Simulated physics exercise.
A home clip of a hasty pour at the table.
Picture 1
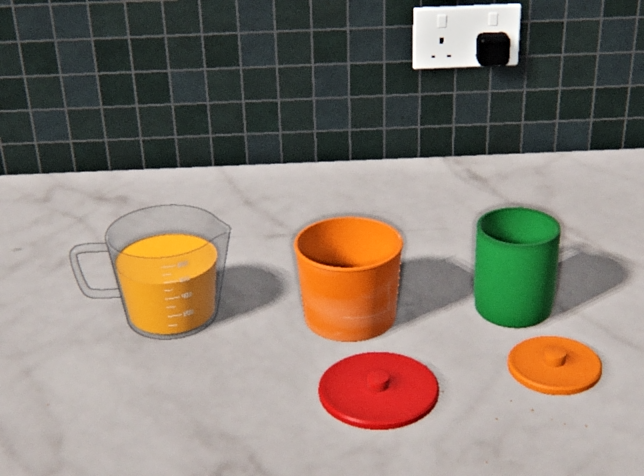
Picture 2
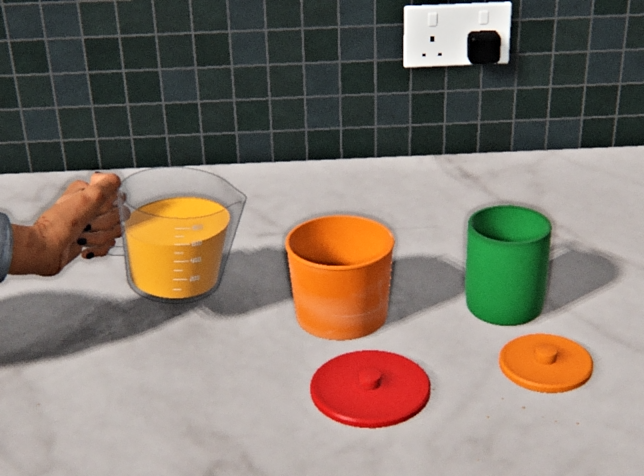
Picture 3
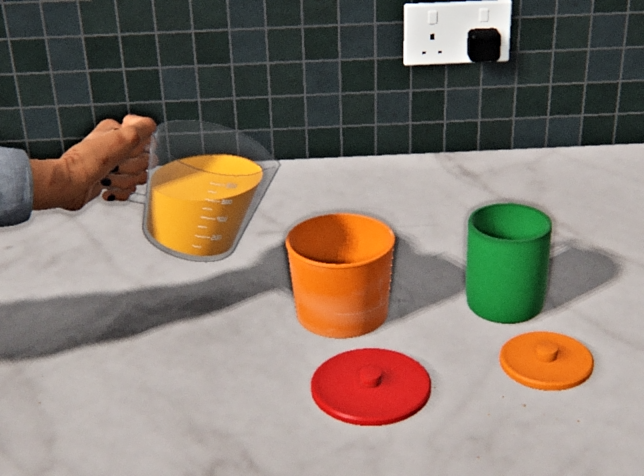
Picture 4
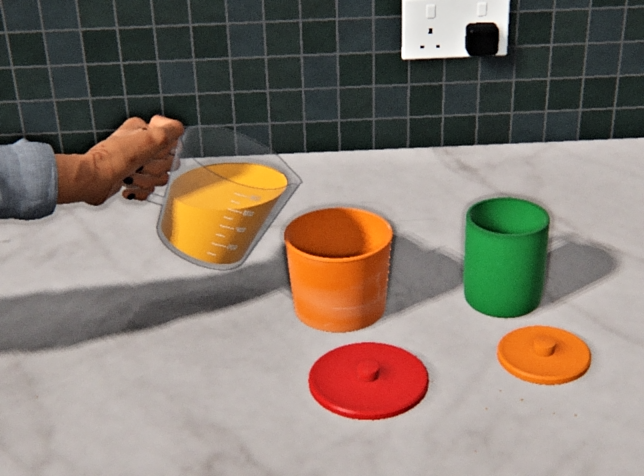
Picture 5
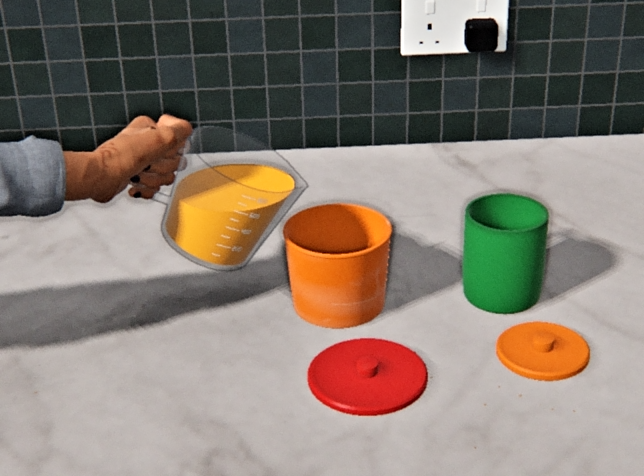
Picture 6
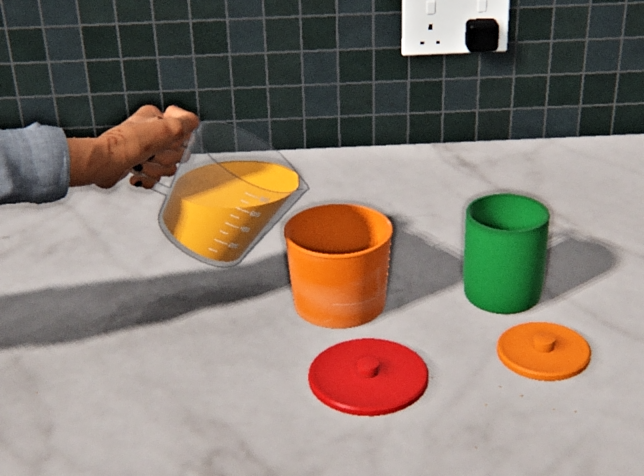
A clear measuring jug of yellow-orange liquid stands at the left of a pale marbled counter, seen from slightly above against dark green tiles and a white wall socket. An open orange tub sits in the middle and an open green mug at the right, with red and orange lids before them. A hand enters from the left, lifts the jug by its handle, carries it rightward and tilts it beside the tub, while the view shifts slightly.
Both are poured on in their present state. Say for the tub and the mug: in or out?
In the end looks like the tub will keep the pour; looks like the mug will keep the pour.
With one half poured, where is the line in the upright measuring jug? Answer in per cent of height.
35 %.
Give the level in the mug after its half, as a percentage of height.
It ends up near 55 percent full.
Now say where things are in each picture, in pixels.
Before the pour; measuring jug (168, 271) about two thirds full; tub (349, 281) open; mug (516, 271) open, in the first picture.
The measuring jug is on its way; measuring jug about two thirds full, surface at (176, 222); tub (341, 279) open, in the second picture.
Tilting; measuring jug (201, 190) about two thirds full; mug (508, 267) open, in the third picture.
No stream yet; measuring jug (220, 198) tipped 25° with all of its load; tub (339, 271) open, in the fourth picture.
Still nothing leaves it; measuring jug (226, 199) tipped 25° with all of its load; mug (504, 257) open, in the fifth picture.
On the point of pouring; measuring jug (225, 195) tipped 30° with all of its load; tub (339, 268) open; mug (505, 257) open, in the sixth picture.
A moment on, the orange juice goes into the tub.
Further on, the orange juice goes into the mug.
When it is over, the tub has its share inside; the mug has its share inside.
